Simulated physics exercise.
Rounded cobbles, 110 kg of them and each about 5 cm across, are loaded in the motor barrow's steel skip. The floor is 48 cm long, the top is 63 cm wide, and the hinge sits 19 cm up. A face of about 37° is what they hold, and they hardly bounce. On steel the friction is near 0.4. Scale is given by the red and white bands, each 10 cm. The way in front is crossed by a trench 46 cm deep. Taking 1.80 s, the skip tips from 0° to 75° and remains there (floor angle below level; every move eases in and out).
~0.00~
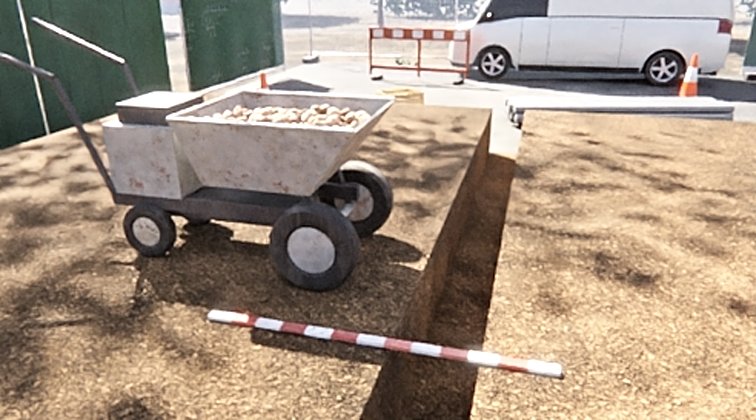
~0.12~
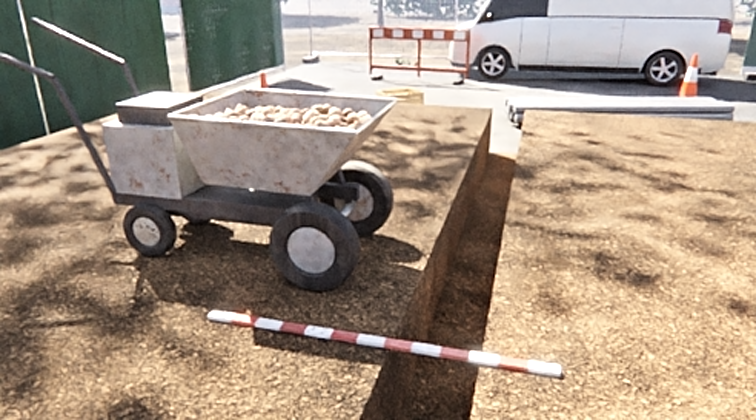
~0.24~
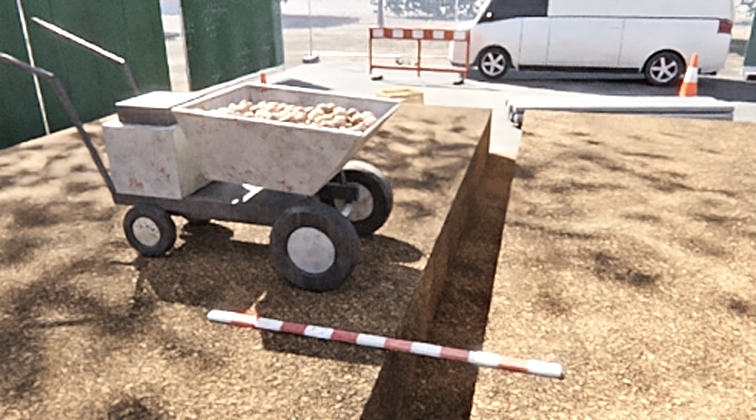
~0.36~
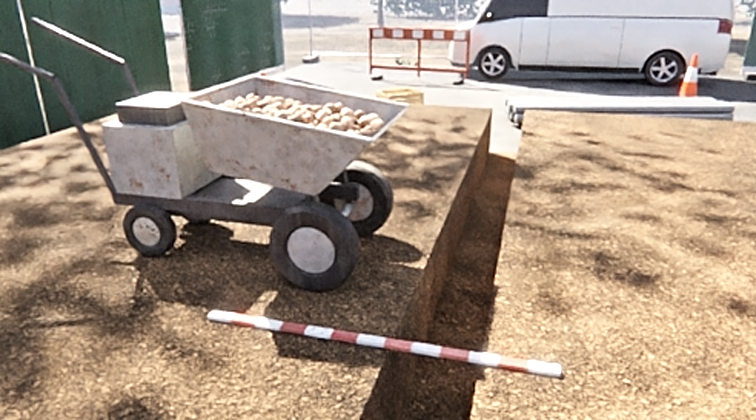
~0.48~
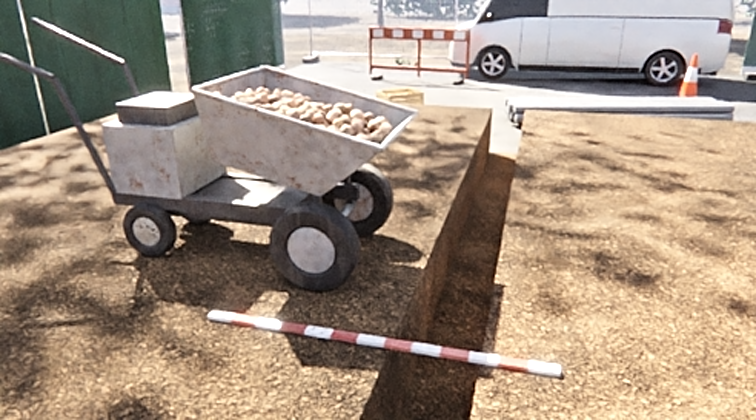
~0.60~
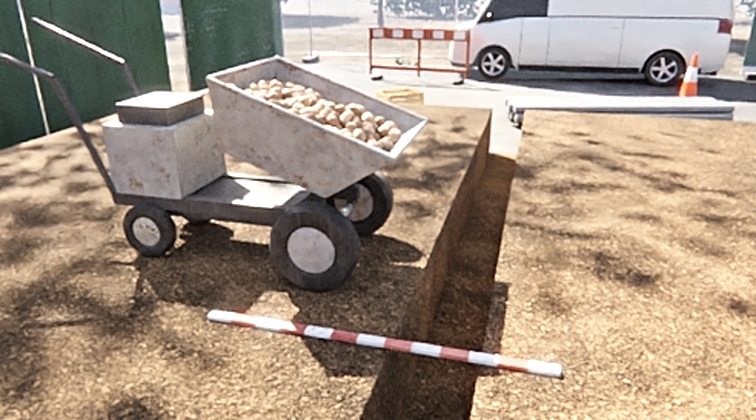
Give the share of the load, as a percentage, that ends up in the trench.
72 %.
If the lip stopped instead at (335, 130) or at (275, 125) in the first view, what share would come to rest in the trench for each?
Near 90 and near 70 percent.
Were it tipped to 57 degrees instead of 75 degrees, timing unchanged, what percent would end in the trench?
In that case some 40 per cent.
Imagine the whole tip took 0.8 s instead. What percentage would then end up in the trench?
Roughly 55% would finish there.
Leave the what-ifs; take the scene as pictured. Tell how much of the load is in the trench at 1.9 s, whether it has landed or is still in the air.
Close to 40 per cent has got there by then.
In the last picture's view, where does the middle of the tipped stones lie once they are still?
Their middle is at about (471, 343).
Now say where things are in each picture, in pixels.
In the first frame, the skip is at 0°, its lip at (353, 132); the top of the load is at (312, 114).
In the second frame, the skip is at 1°, its lip at (355, 133); the top of the load is at (298, 113); the stones move at 0.1 m/s on average.
The third frame shows lip at (362, 136), floor tilted 4°, highest stones at (286, 111); the stones move at 0.2 m/s on average.
The fourth frame shows lip at (371, 141), floor tilted 8°, highest stones at (276, 106); the stones move at 0.3 m/s on average.
In the fifth frame, the skip is at 13°, its lip at (382, 149); the top of the load is at (266, 99); the stones move at 0.4 m/s on average.
In the sixth frame, the skip is at 19°, its lip at (395, 159); the top of the load is at (274, 90); the stones move at 0.5 m/s on average.
After 1.4 s the floor is at 63°; 98 % in the skip, 2 % in the trench; the foremost stones are at (478, 269).
After 1.9 s the floor is at 75°; 38 % in the skip, 38 % in the trench, 24 % past the trench; the foremost stones are at (611, 295).
After 2.2 s the floor is at 75°; 13 % in the skip, 57 % in the trench, 29 % past the trench; the foremost stones are at (655, 288).
After 4.2 s the floor is at 75°; 0 % in the skip, 72 % in the trench, 28 % past the trench; the foremost stones are at (663, 288).
